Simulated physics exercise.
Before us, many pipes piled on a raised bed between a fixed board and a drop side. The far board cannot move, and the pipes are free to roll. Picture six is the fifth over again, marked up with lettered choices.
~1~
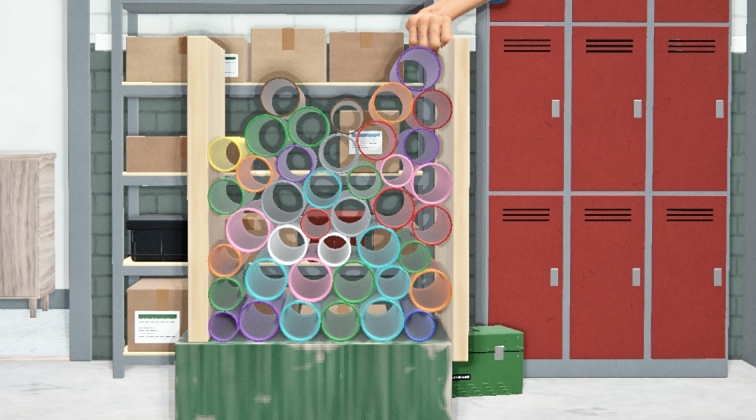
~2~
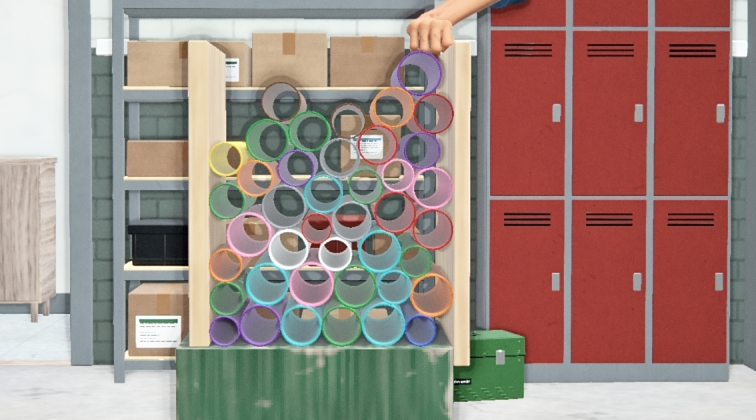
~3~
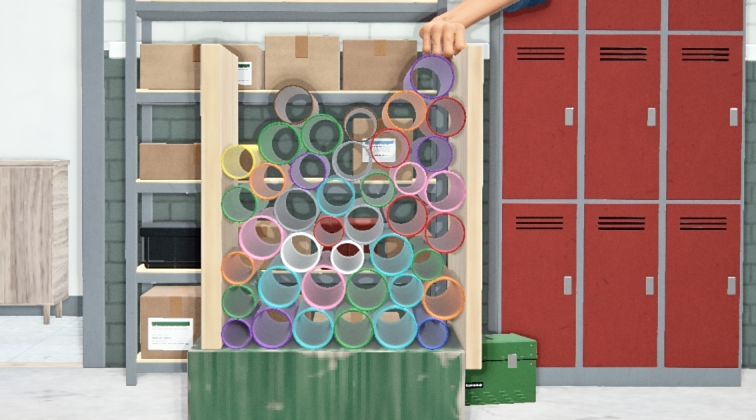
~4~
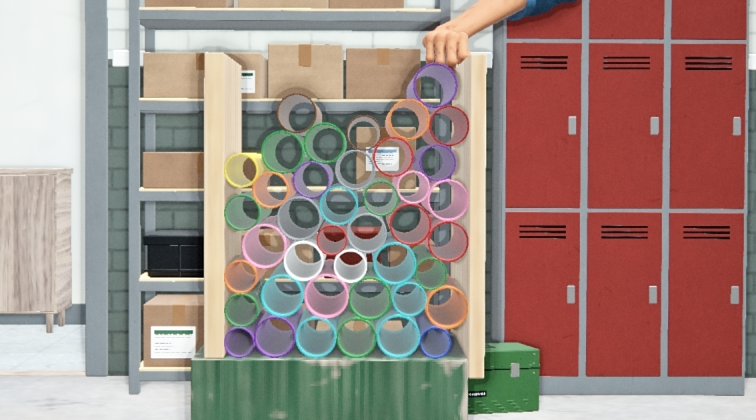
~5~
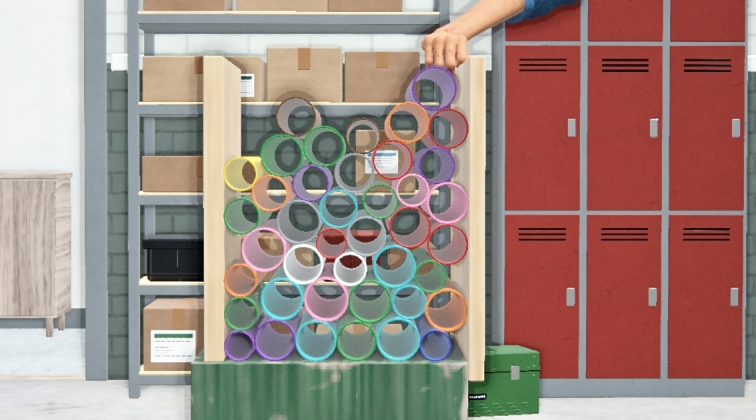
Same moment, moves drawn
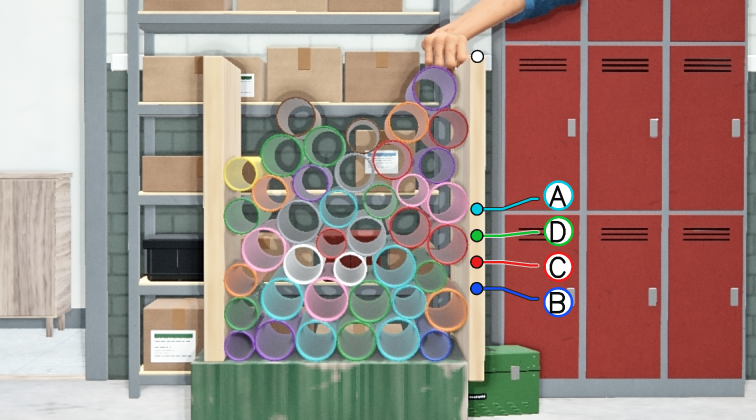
We see a hand at the upper right touching a purple pipe atop colourful pipes stacked between wooden side boards on a green base, near shelves and red lockers; the view shifts slightly while the pipes and hand stay still.
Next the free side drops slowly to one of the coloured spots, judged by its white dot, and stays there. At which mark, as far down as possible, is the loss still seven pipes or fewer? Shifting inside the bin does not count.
No lower than A.
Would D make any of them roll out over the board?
Yes.
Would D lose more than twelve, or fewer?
At D, fewer than twelve.
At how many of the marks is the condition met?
One of the four.
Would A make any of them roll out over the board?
Yes.
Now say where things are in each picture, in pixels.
In the first picture, a brown pipe (280, 97); side board (450, 195).
In the second picture, side board (451, 199); a purple pipe (224, 331).
In the third picture, a blue pipe (432, 334); a pink pipe (323, 288).
In the fourth picture, a white pipe (350, 266); a pink pipe (264, 246).
In the fifth picture, a pink pipe (413, 190).
On the marked copy, A at (477, 209); B at (477, 288); C at (477, 262); D at (477, 236); the white dot at (477, 56).
Following A. Soon after the start, top of the board (469, 124).
Later, top of the board (469, 199).
In the end, top of the board (469, 209), two out over the board.
As for the rest, B more than seven out over the board; C eight out over the board; D eight out over the board.
